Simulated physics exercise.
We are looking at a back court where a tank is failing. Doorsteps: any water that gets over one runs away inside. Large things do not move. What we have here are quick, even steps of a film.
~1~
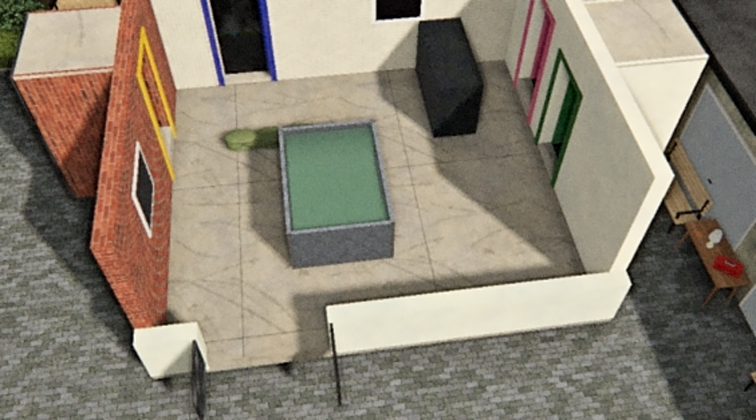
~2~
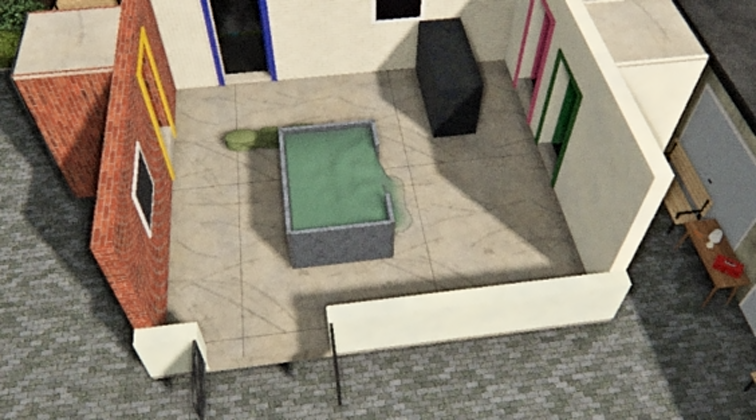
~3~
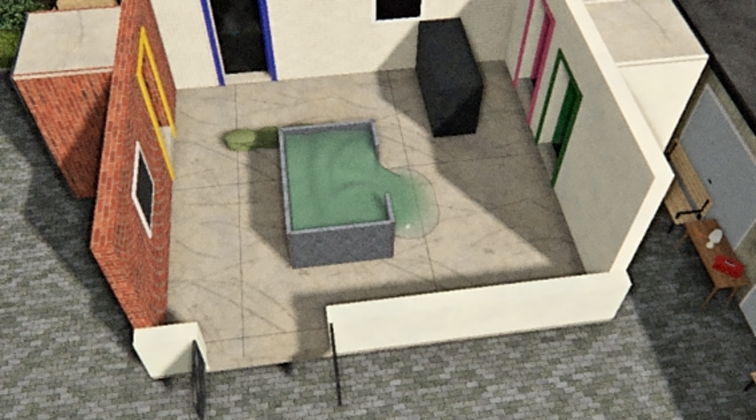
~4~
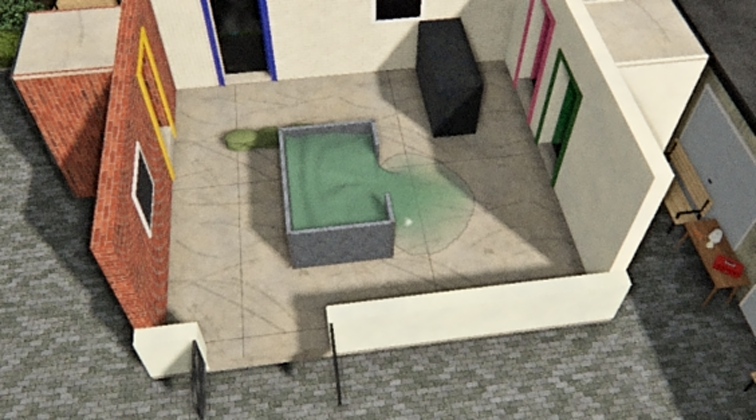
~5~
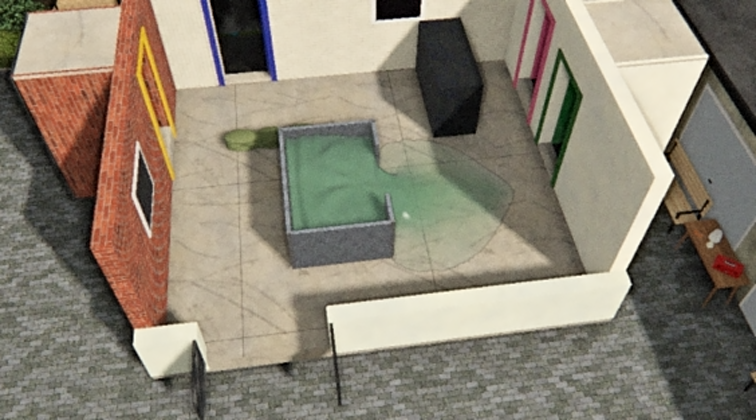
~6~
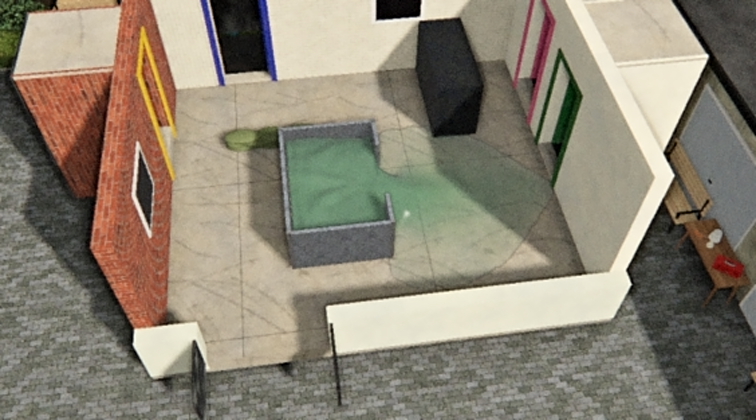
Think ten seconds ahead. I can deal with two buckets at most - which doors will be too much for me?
In the end the pink door holds up fine I think; the blue door holds up fine I think; the yellow door holds up fine I think; the green door gets overrun I think.
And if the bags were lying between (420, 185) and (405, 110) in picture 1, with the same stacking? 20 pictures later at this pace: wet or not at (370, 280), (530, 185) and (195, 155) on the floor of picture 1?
The three points, in order, are soaked, soaked and untouched.
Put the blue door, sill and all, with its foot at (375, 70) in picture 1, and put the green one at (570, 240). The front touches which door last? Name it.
I'd say the yellow-painted one is reached last.
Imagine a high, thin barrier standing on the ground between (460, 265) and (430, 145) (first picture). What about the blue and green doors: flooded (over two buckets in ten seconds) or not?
Outcome: Blue crosses the threshold; green remains below the limit.
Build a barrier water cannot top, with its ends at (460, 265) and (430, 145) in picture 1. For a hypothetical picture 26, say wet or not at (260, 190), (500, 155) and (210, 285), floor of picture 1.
In order: Untouched, untouched, soaked.
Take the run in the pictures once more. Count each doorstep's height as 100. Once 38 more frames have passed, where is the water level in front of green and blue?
Estimate, in order: 240 and 10 percent.
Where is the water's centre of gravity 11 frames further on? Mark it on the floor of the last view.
Estimate: (426, 204).
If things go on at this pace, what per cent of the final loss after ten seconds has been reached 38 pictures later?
Around 70 %.
A moment on, water covers 35 % of the floor; the pink door wet at the sill, nothing in, the blue door not reached, the yellow door not reached, the green door over two buckets in.
Next, water covers 40 % of the floor; the pink door wet at the sill, nothing in, the blue door not reached, the yellow door not reached, the green door far over two buckets in.
Then, water covers 45 % of the floor; the pink door wet at the sill, nothing in, the blue door not reached, the yellow door not reached, the green door far over two buckets in.
Later, water covers 65 % of the floor; the pink door wet at the sill, nothing in, the blue door not reached, the yellow door not reached, the green door far over two buckets in.
In the end, water covers 95 % of the floor; the pink door wet at the sill, nothing in, the blue door wet at the sill, nothing in, the yellow door wet at the sill, nothing in, the green door far over two buckets in.
